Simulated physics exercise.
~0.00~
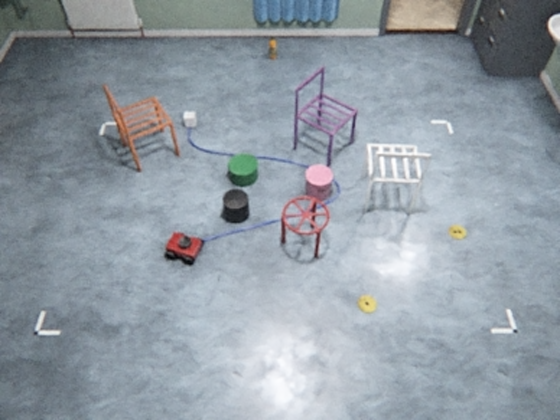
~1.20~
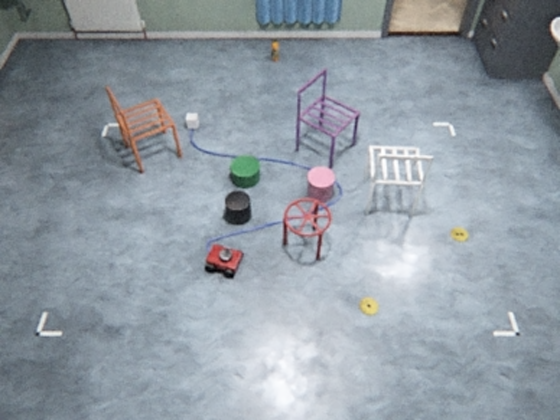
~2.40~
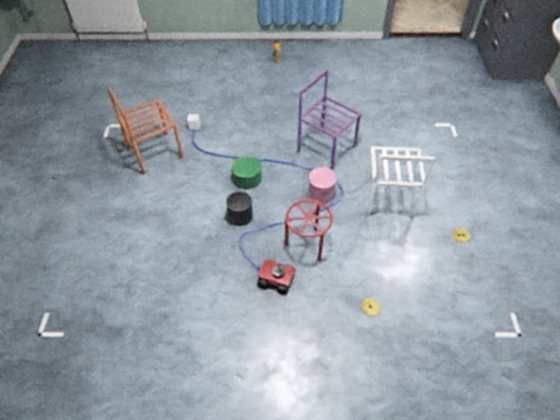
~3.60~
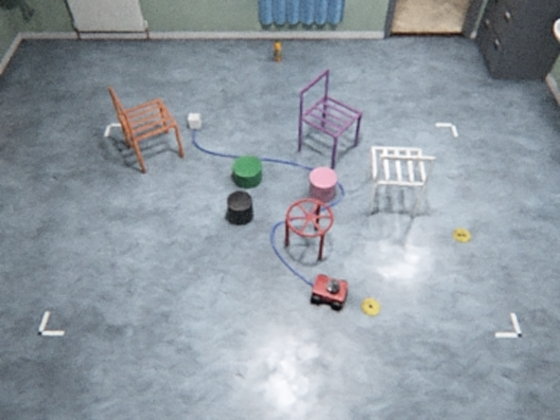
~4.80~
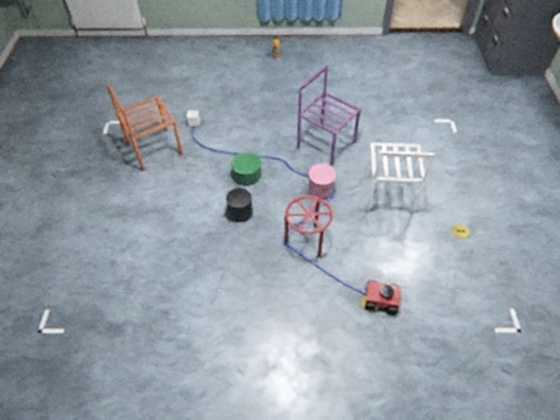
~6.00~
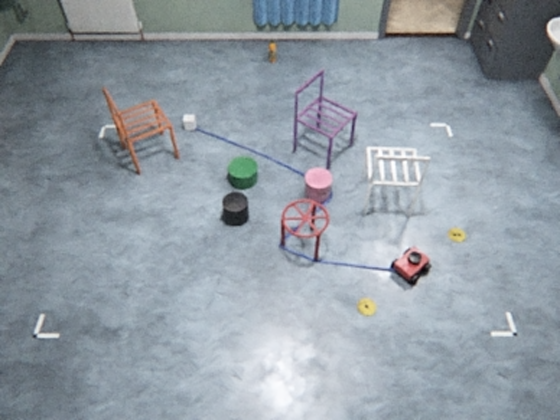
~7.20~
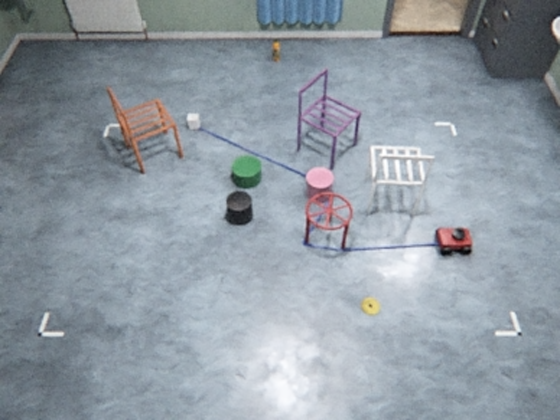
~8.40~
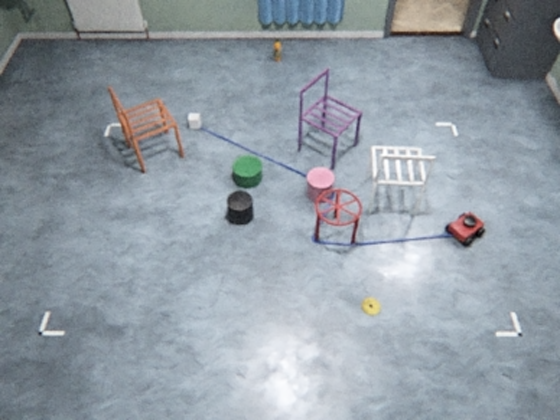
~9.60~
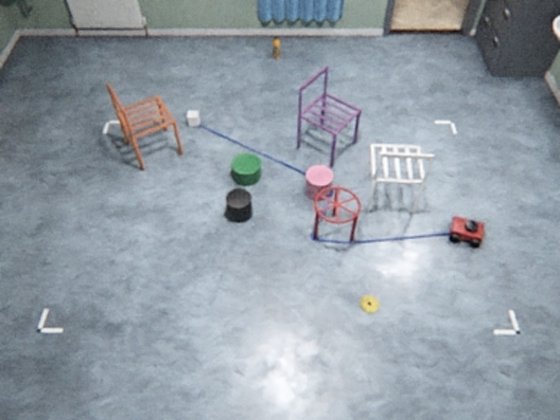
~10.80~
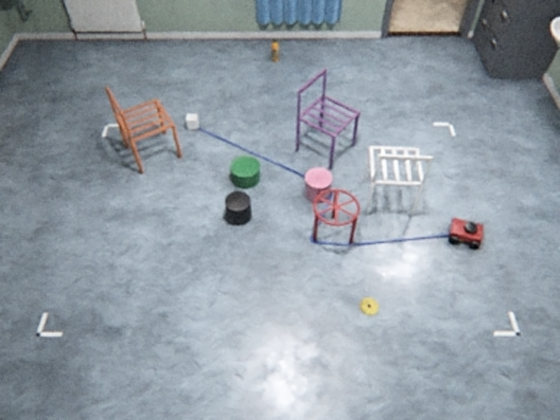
Red cart trailing a blue lead across the floor past yellow marks, the tightening line dragging a red stool right before everything stops.
